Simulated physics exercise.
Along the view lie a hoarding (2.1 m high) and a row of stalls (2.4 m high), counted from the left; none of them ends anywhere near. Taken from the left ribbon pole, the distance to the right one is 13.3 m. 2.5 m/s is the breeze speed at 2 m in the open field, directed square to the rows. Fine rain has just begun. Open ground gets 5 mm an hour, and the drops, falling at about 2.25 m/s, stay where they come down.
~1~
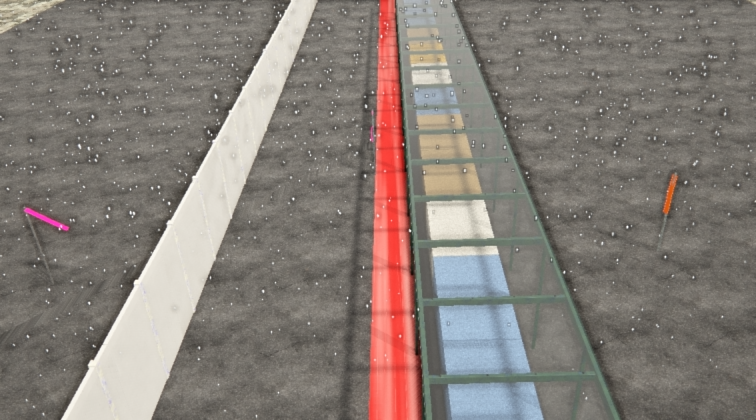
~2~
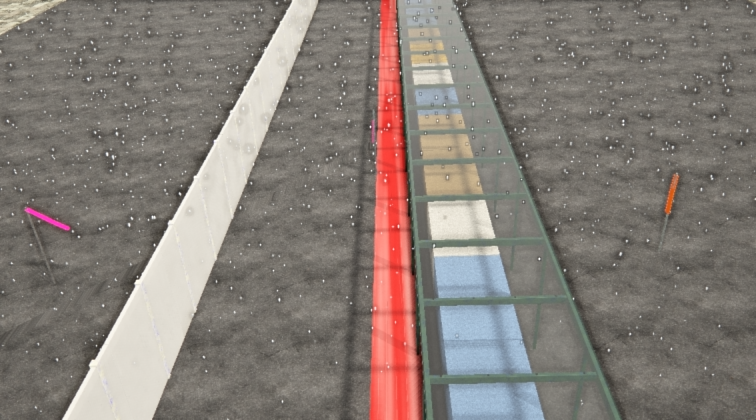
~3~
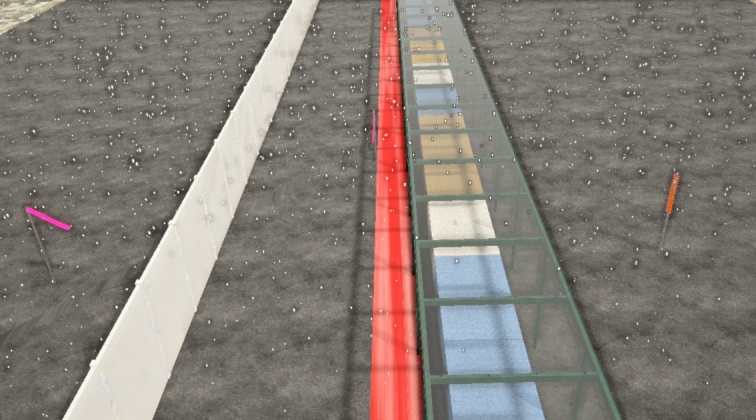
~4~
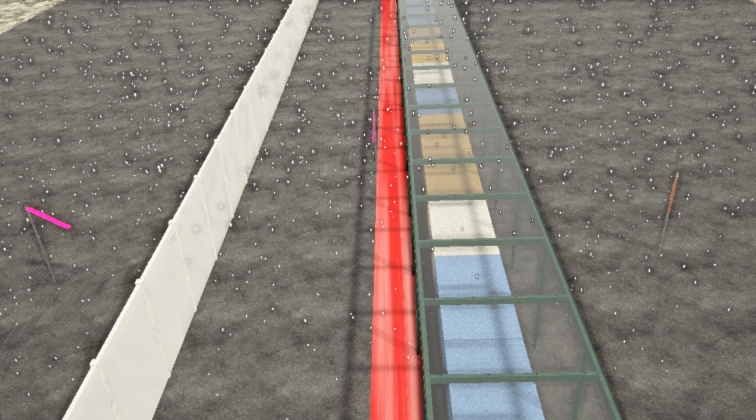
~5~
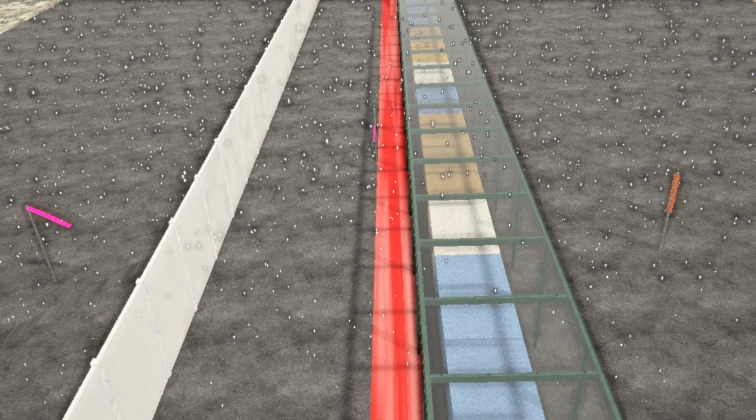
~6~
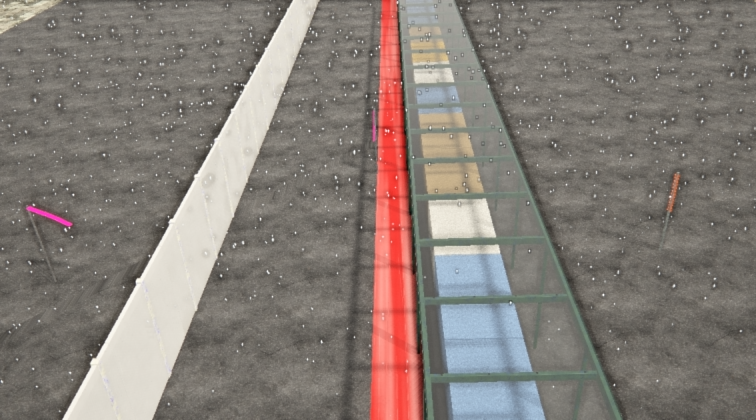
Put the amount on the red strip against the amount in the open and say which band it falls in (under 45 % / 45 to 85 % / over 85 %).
It falls at from 45 to 85 % of the amount in the open.
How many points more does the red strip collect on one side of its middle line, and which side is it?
Leftward half gets more, roughly 75 points.
In 10 minutes the red strip collects 0.5 mm against 0.8 mm in the open.
In 30 minutes the red strip collects 1.6 mm against 2.5 mm in the open.
In 60 minutes the red strip collects 3.3 mm against 5.0 mm in the open, so the red strip has 66 % of the open amount; the left half of it has 104 %, the right half 28 %.
